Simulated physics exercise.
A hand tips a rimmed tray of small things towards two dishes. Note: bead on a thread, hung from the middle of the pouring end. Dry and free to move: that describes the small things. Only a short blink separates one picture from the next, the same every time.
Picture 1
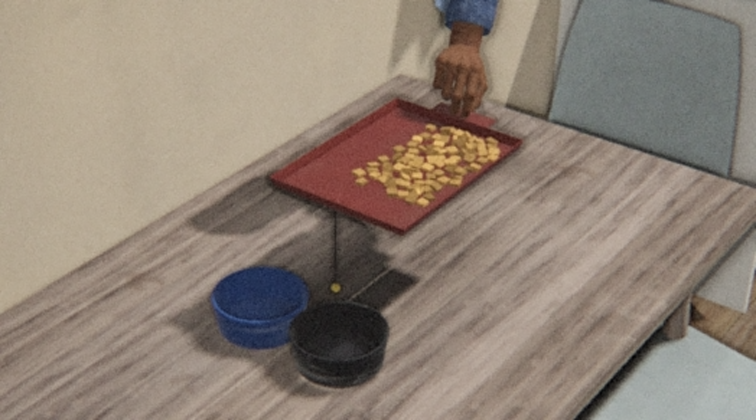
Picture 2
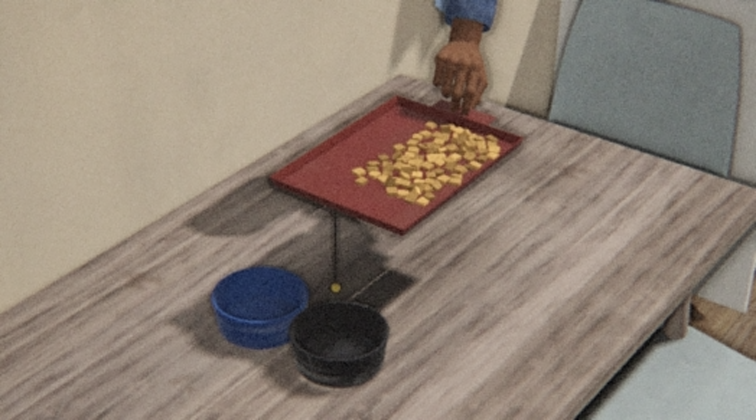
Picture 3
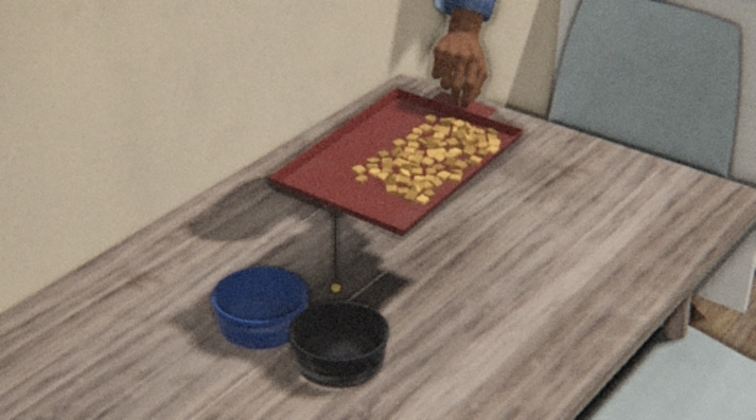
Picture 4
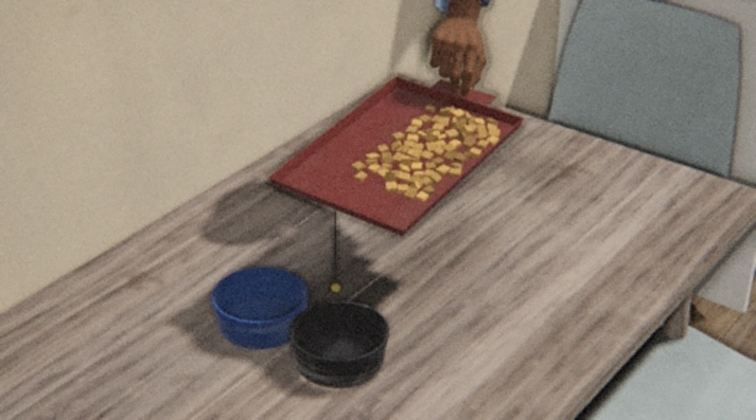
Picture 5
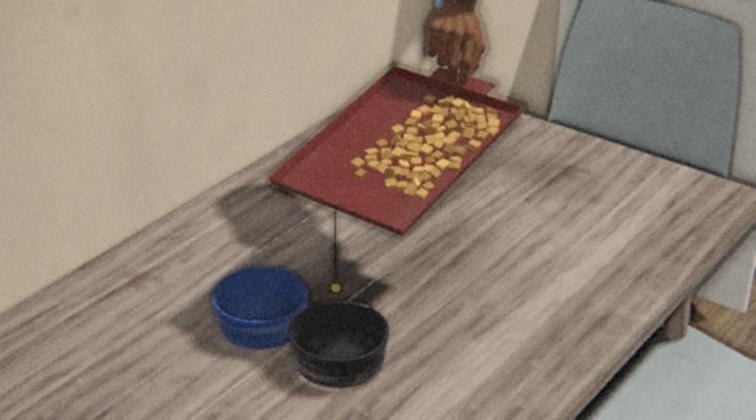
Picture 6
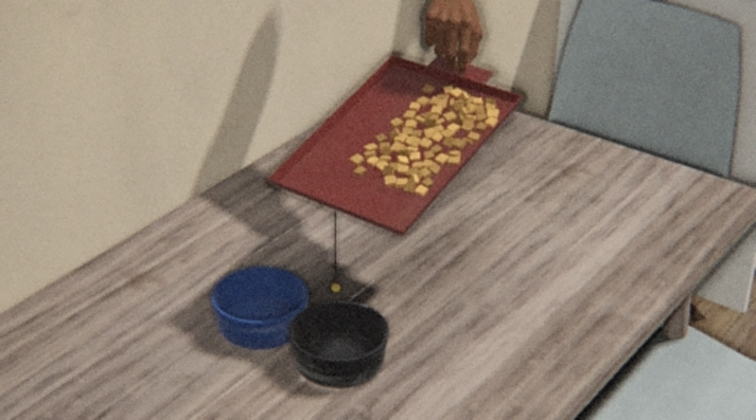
A hand at the far end of a red rimmed tray starts with it level above a wooden table, then steadily raises that end until the tray slopes clearly towards a blue dish and a black dish. The yellowish pieces stay bunched on the tray, and a small bead hangs below its near edge.
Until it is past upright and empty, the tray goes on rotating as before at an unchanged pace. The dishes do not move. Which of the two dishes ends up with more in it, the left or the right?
The right one.
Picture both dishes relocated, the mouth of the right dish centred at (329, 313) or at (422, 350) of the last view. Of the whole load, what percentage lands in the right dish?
First 60 per cent, second 10 per cent.
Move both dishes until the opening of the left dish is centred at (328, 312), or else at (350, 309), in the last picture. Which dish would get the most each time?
Try 1: The dish at left. Try 2: The dish at left.
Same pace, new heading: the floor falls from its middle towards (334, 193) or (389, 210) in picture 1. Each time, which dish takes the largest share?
The leftmost dish, then the rightmost dish.
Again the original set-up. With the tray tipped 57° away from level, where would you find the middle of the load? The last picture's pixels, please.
Near (363, 193).
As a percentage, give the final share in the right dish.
It comes to 70 per cent or so.
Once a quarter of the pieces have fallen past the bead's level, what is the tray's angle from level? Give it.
About 70 degrees.
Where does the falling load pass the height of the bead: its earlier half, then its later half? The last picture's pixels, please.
At (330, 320) for the first part, then at (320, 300) for the others.
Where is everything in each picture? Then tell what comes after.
The first frame shows corners of the pouring end (275, 176) and (403, 226), level; middle of the load (433, 161), cereal squares; left dish (230, 328); right dish (309, 366); bead on its thread (336, 288).
The second frame shows corners of the pouring end (275, 176) and (403, 226), level; middle of the load (433, 159).
The third frame shows corners of the pouring end (274, 176) and (402, 227), tipped barely, level across its low end; middle of the load (433, 154).
The fourth frame shows corners of the pouring end (274, 177) and (402, 227), tipped a little, level across its low end; middle of the load (433, 147).
The fifth frame shows corners of the pouring end (273, 177) and (401, 227), tipped a little, level across its low end; middle of the load (432, 140).
The sixth frame shows corners of the pouring end (273, 178) and (401, 228), tipped clearly, level across its low end; middle of the load (431, 134); left dish (230, 328); right dish (309, 366).
Just after the last frame, tray tipped steeply; almost all on the tray; just a few in the air.
A moment on, tray tipped right over; roughly a quarter on the tray; roughly half in the right dish; about a tenth in the left dish; about a tenth outside both; about a tenth in the air.
Further on, tray tipped past a quarter turn; roughly two thirds in the right dish; roughly a quarter in the left dish; about a tenth outside both.
When it is over, tray tipped past a quarter turn; roughly two thirds in the right dish; roughly a quarter in the left dish; about a tenth outside both.
